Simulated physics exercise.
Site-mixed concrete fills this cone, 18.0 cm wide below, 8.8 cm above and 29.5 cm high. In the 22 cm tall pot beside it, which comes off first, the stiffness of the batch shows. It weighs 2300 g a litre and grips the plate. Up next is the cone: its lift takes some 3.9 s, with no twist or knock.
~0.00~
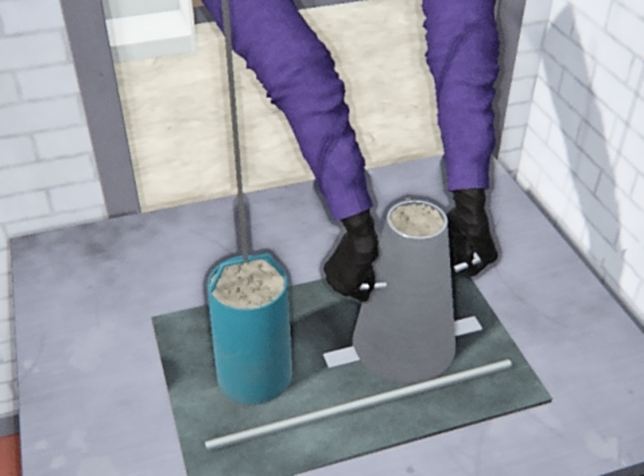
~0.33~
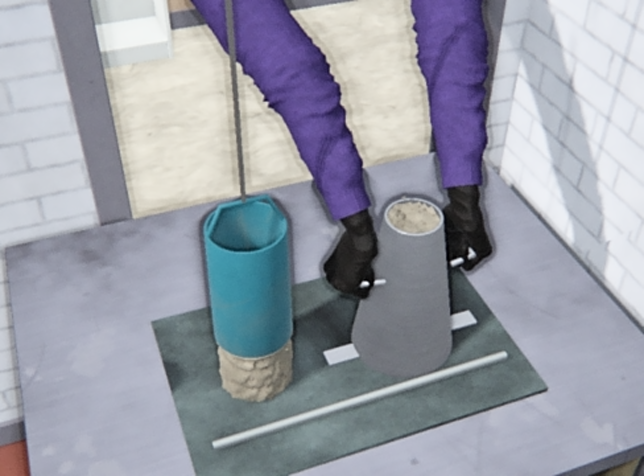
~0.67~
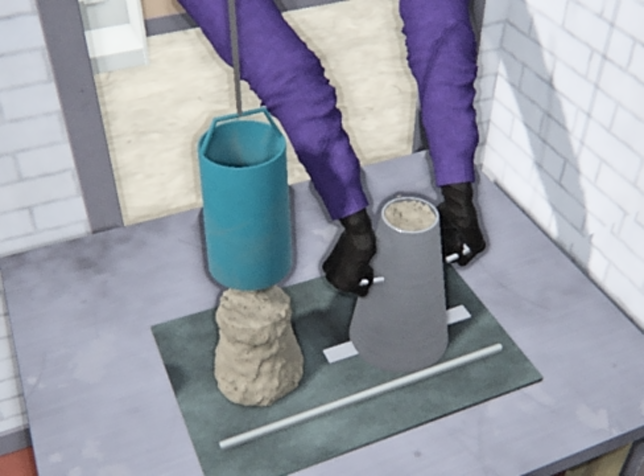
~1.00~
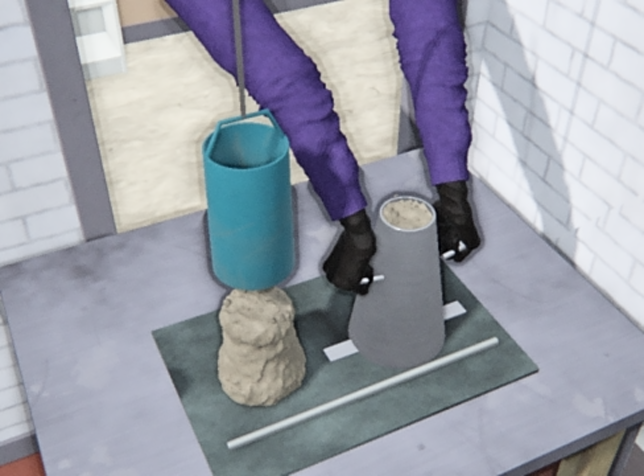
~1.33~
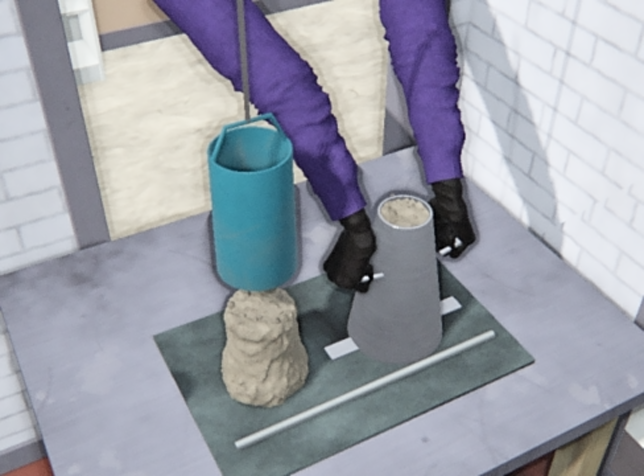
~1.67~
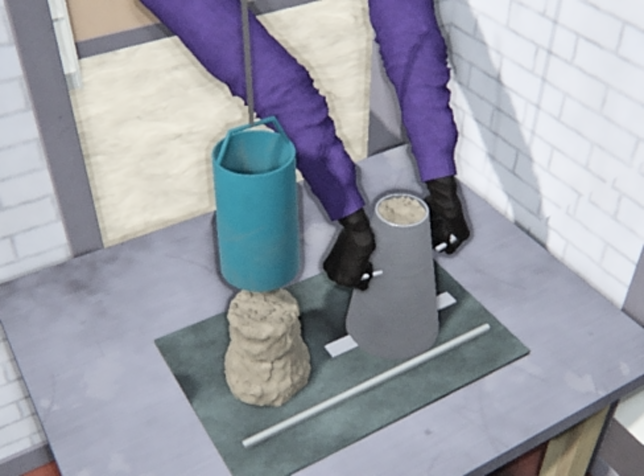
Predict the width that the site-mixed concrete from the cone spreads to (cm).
It ought to land near 19 centimetres.
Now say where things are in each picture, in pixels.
Middle of the pot's mouth at (247, 283), still down; middle of the cone's top at (417, 220), not yet moved, in the first frame.
Middle of the pot's mouth at (246, 228), raised 12 cm; middle of the cone's top at (414, 217), not yet moved, in the second frame.
Middle of the pot's mouth at (242, 145), raised 28 cm; what the pot left 19 cm high and 16 cm wide, top at (254, 304); middle of the cone's top at (410, 216), not yet moved, in the third frame.
Middle of the pot's mouth at (246, 147), raised 28 cm; what the pot left 19 cm high and 16 cm wide, top at (257, 306); middle of the cone's top at (407, 214), not yet moved, in the fourth frame.
Middle of the pot's mouth at (250, 151), raised 28 cm; what the pot left 19 cm high and 16 cm wide, top at (260, 307); middle of the cone's top at (405, 213), not yet moved, in the fifth frame.
Middle of the pot's mouth at (254, 154), raised 28 cm; what the pot left 18 cm high and 16 cm wide, top at (263, 308); middle of the cone's top at (402, 211), not yet moved, in the sixth frame.
After 2.6 s, the cone is up 6.4 cm; the site-mixed concrete has come down 2.0 cm to 27 cm and is 19 cm wide.
After 3.6 s, the cone is up 18 cm; the site-mixed concrete has come down 2.4 cm to 27 cm and is 19 cm wide.
After 4.6 s, the cone is up 30 cm; the site-mixed concrete has come down 2.6 cm to 27 cm and is 19 cm wide.
After 5.8 s, the cone is clear; the site-mixed concrete has come down 2.8 cm to 27 cm and is 19 cm wide.
After 6.3 s, at rest, the cone is clear; the site-mixed concrete has come down 2.9 cm to 27 cm and is 19 cm wide.
